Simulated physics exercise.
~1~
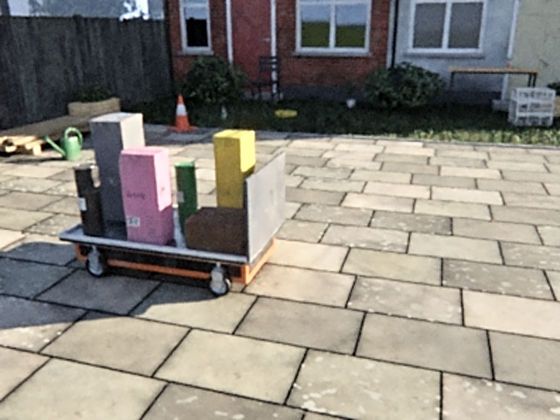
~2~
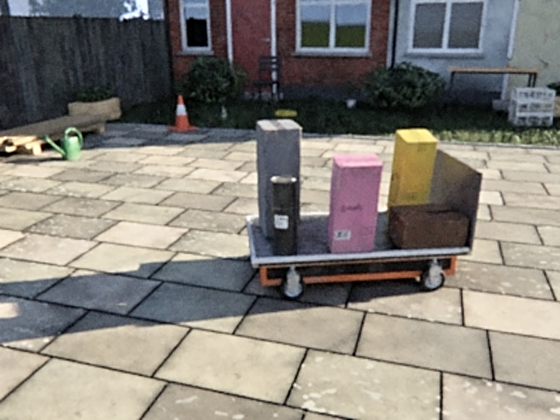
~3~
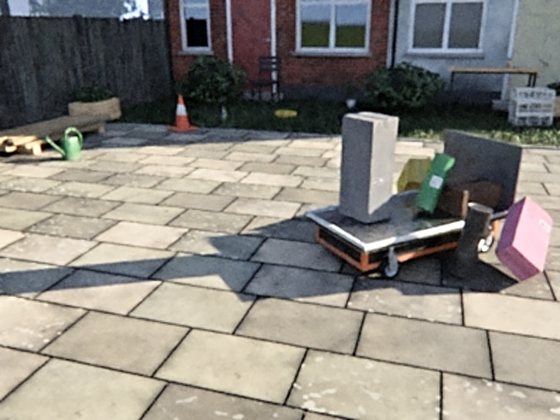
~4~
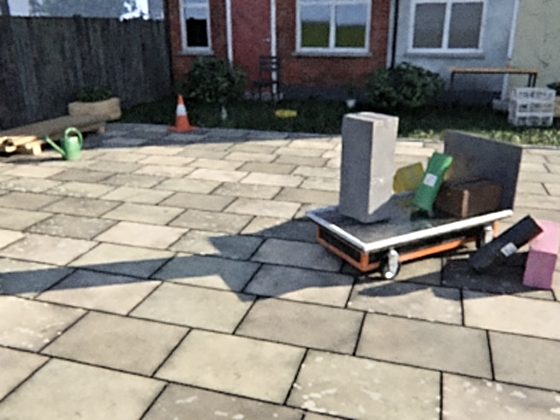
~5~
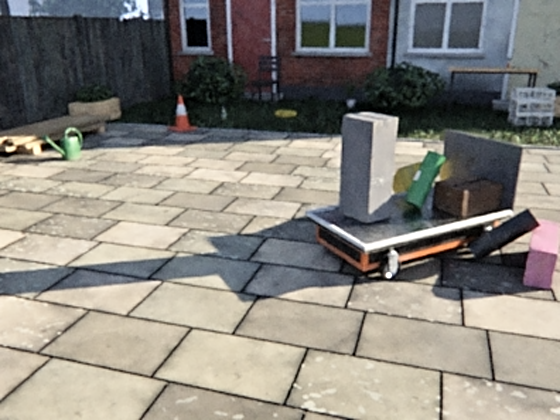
The clip shows a cart carrying boxes and canisters rolling right across a paved yard, then turning away and stopping as the pink box, black canister and yellow box come off. The grey box stays upright and the brown box stays aboard, while the green canister ends up leaning.
